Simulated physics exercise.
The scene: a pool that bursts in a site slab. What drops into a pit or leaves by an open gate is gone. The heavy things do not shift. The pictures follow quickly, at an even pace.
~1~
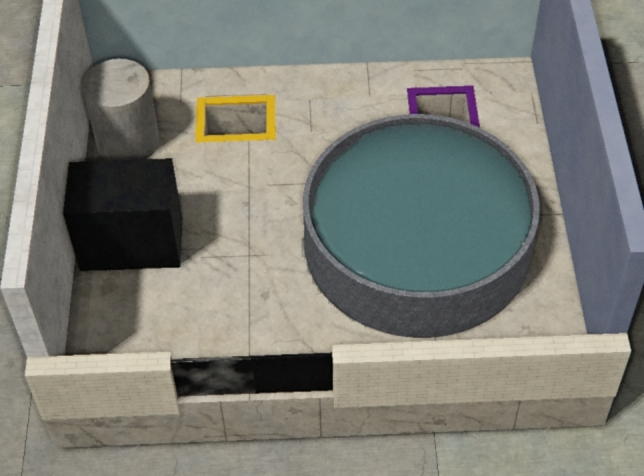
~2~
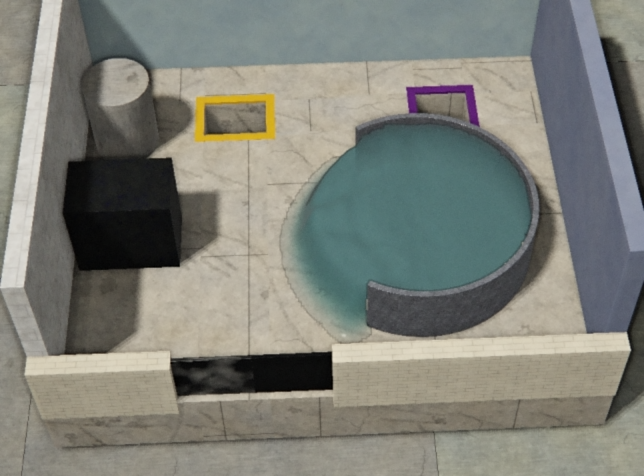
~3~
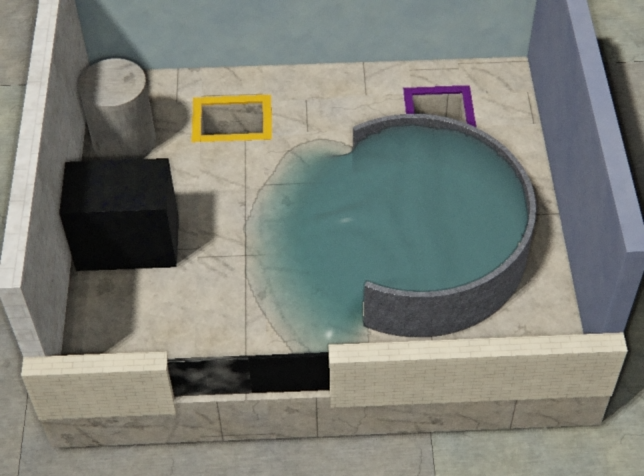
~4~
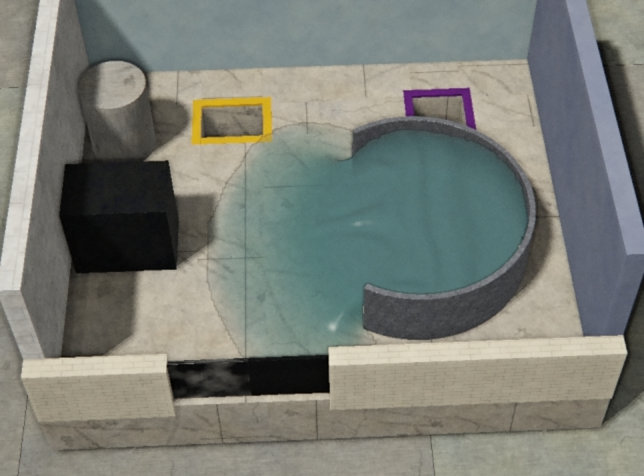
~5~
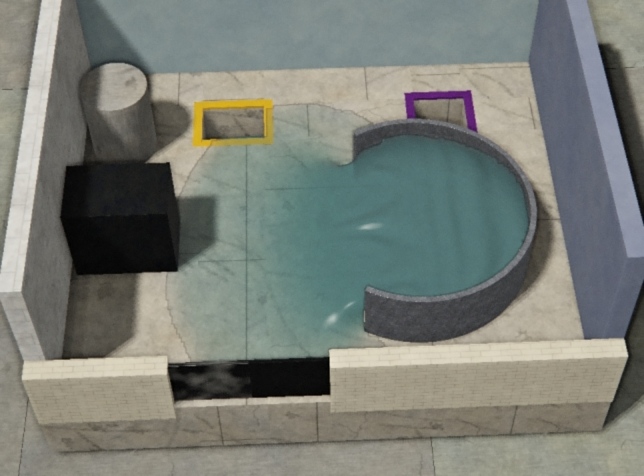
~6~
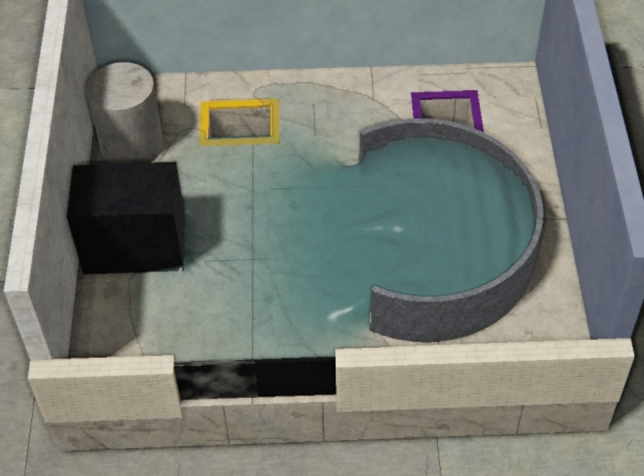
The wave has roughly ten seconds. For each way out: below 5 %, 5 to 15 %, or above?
In the end: The gate takes under 5 %; the purple pit takes from 5 to 15 %; the yellow pit takes over 15 %.
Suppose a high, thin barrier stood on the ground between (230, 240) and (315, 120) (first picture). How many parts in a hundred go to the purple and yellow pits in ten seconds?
In per cent: Purple 15, yellow 10.
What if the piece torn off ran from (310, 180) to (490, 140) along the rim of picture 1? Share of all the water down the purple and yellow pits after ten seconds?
Per cent: Purple 30, yellow 35.
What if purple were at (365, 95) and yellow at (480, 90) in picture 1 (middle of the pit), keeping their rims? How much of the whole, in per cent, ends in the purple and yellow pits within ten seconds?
Per cent: Purple 20, yellow 8.
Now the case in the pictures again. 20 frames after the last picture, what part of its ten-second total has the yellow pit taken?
Near 30 in a hundred.
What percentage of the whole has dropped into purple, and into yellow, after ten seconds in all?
In turn 10 and 32 per cent.
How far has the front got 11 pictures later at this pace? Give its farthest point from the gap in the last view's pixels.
Roughly at (99, 82).
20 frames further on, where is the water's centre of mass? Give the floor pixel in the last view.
I would point to (248, 253).
A moment on, water covers 60 % of the floor; the gate 0 %, the purple pit 0 %, the yellow pit 3 %.
Next, water covers 70 % of the floor; the gate 0 %, the purple pit 0 %, the yellow pit 5 %.
Then, water covers 70 % of the floor; the gate 0 %, the purple pit 0 %, the yellow pit 10 %.
Later, water covers 95 % of the floor; the gate 0 %, the purple pit 2 %, the yellow pit 21 %.
In the end, water covers 100 % of the floor; the gate 0 %, the purple pit 10 %, the yellow pit 32 %.
